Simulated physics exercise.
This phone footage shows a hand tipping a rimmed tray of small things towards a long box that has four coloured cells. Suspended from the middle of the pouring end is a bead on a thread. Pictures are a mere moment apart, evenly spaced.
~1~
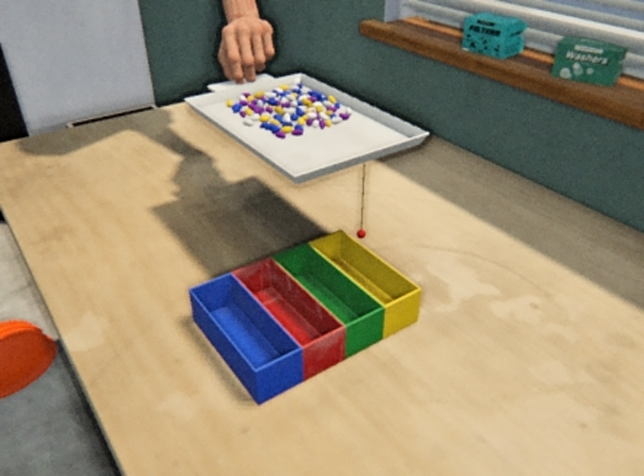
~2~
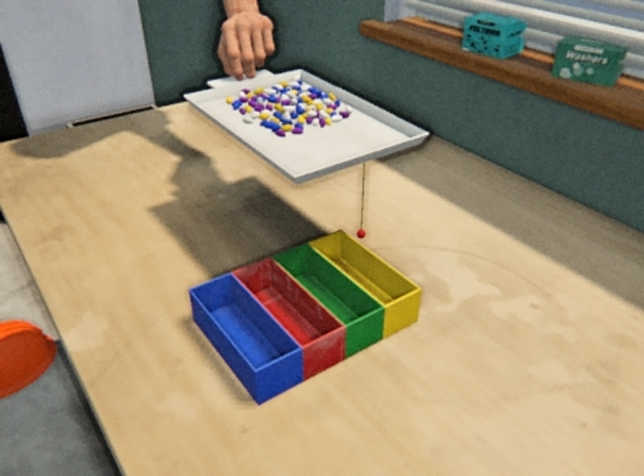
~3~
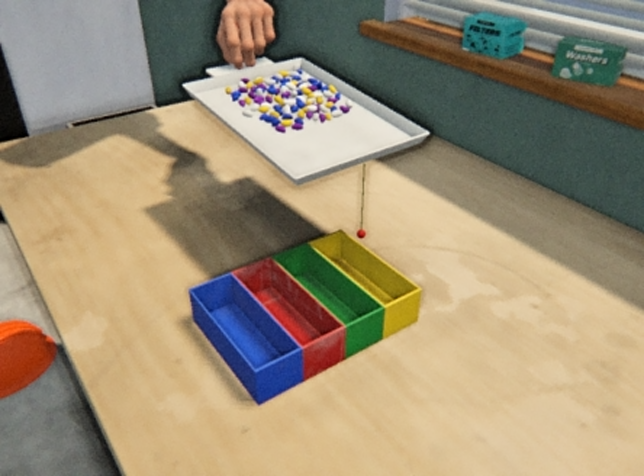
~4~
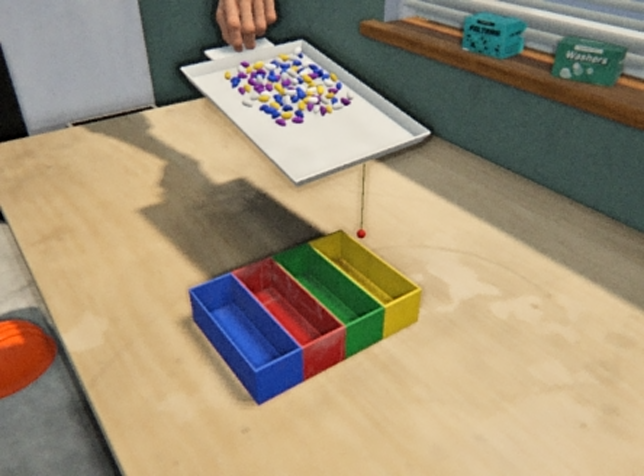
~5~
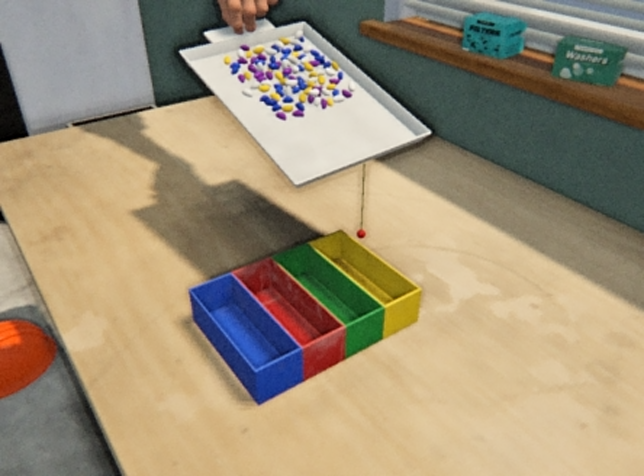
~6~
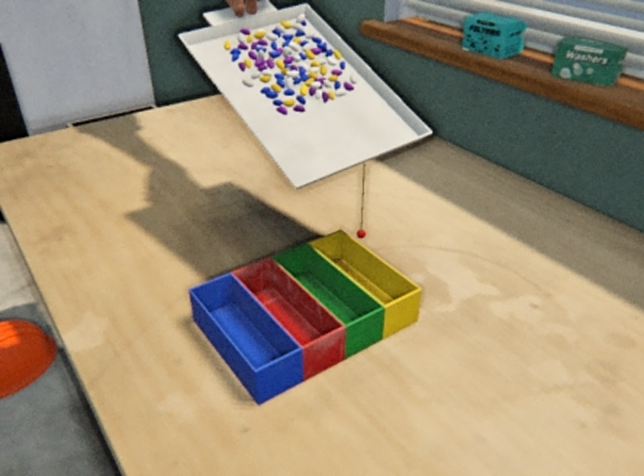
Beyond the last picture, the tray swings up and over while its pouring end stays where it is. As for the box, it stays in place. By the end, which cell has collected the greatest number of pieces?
The green cell has collected the most.
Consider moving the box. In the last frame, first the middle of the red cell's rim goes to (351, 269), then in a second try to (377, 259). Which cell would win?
The first time it is blue; the second time it is the cell in blue.
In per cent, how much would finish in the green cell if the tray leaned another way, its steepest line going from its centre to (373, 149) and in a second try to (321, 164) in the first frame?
I'd expect around 0 in a hundred first and around 50 in a hundred second.
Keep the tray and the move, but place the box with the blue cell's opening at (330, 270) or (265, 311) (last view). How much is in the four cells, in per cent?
Try 1: Some 60 %; try 2: Some 80 %.
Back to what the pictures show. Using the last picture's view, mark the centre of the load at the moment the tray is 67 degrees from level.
The middle of the load sits near (344, 173).
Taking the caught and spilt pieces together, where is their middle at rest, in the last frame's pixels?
I'd mark it at roughly (360, 322).
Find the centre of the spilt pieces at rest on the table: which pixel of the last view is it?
Approximately (450, 305).
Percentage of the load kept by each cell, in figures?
Shares in percent - blue cell 0, red cell 20, green cell 30, yellow cell 20.
Shortly afterwards, tray tipped steeply; near two thirds on the tray; only a few in the green cell; near a third falling or outside the box.
Next, tray tipped past a quarter turn; near a third in the green cell; near a quarter in the yellow cell; near a quarter in the red cell; near a quarter falling or outside the box.
Some moments later, tray tipped past a quarter turn; near a third in the green cell; near a quarter in the yellow cell; near a quarter in the red cell; near a quarter falling or outside the box.
In the end, tray tipped past a quarter turn; near a third in the green cell; near a quarter in the yellow cell; near a quarter in the red cell; none at all in the blue cell; near a quarter outside the box.
